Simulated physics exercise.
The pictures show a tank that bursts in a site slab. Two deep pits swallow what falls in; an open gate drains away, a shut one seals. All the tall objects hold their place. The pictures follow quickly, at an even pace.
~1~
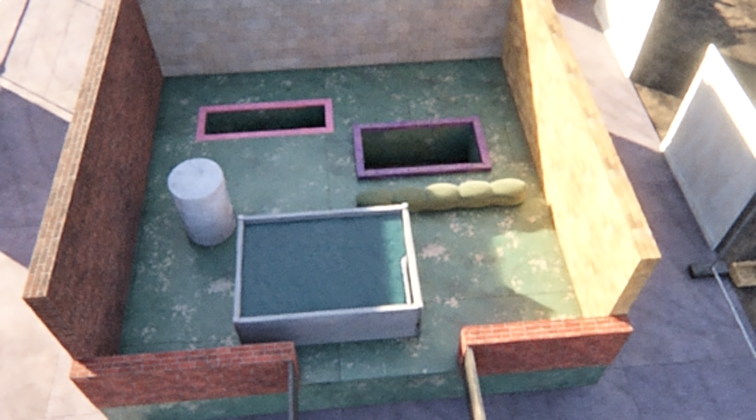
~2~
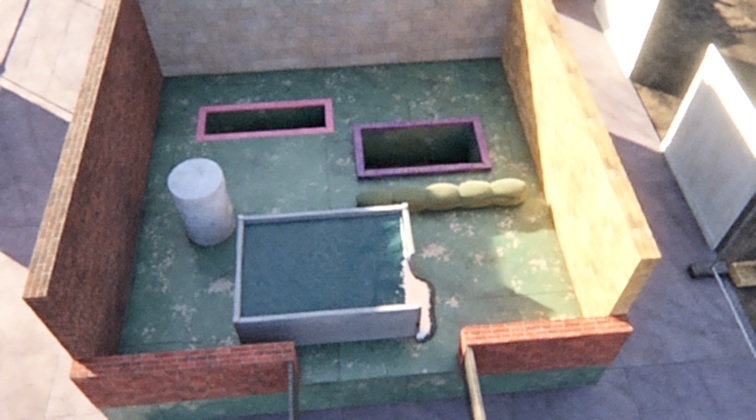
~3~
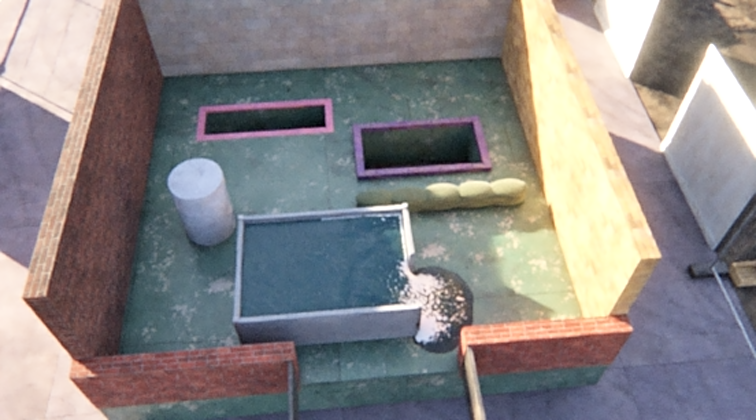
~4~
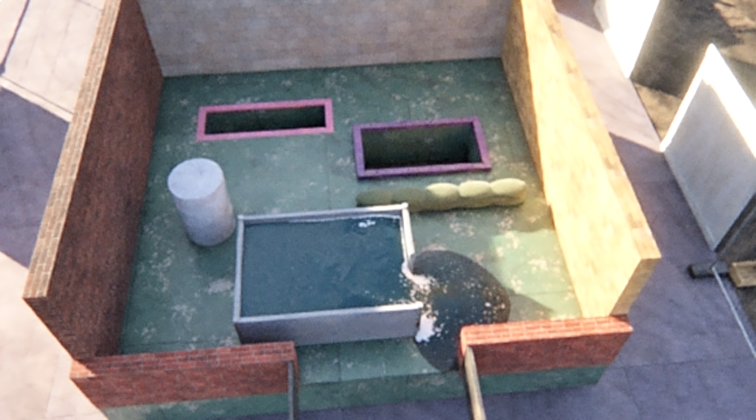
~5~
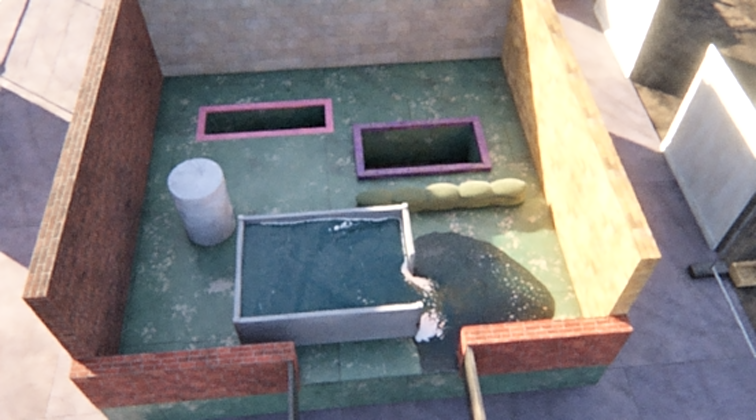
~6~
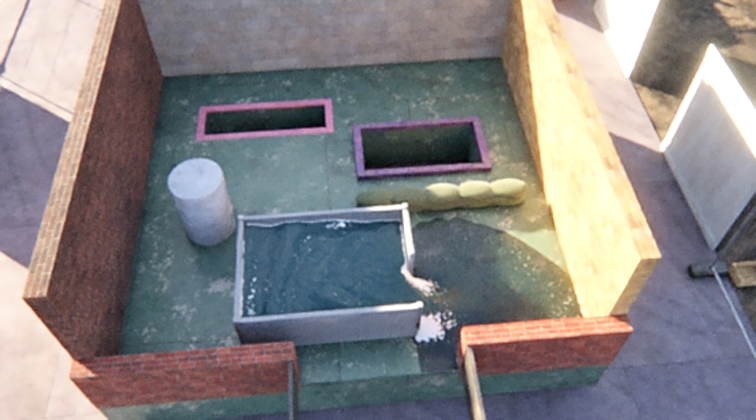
Water pours from the right side of an open tank and spreads across the green floor.
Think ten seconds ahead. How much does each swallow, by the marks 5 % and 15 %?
One by one: The gate takes between 5 and 15 %; the pink pit takes between 5 and 15 %; the purple pit takes less than 5 %.
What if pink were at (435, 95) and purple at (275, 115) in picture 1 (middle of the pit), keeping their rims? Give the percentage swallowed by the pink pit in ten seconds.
In per cent: Pink 25.
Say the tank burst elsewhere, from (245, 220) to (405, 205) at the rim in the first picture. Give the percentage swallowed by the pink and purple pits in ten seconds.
Per cent: Pink 60, purple 0.
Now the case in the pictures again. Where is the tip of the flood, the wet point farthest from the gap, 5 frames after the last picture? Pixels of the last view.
At about (541, 189).
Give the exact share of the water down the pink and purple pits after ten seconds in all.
About 10 and 0 per cent.
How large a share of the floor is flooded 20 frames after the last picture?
Close to 35 %.
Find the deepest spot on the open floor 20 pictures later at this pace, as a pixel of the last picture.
Close to (538, 216).
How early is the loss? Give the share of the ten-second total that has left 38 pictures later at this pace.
Near 30 in a hundred.
A moment on, water covers 15 % of the floor; the gate 1 %, the pink pit 0 %, the purple pit 0 %.
Next, water covers 20 % of the floor; the gate 2 %, the pink pit 0 %, the purple pit 0 %.
Then, water covers 35 % of the floor; the gate 3 %, the pink pit 0 %, the purple pit 0 %.
Later, water covers 60 % of the floor; the gate 5 %, the pink pit 1 %, the purple pit 1 %.
In the end, water covers 85 % of the floor; the gate 9 %, the pink pit 11 %, the purple pit 1 %.
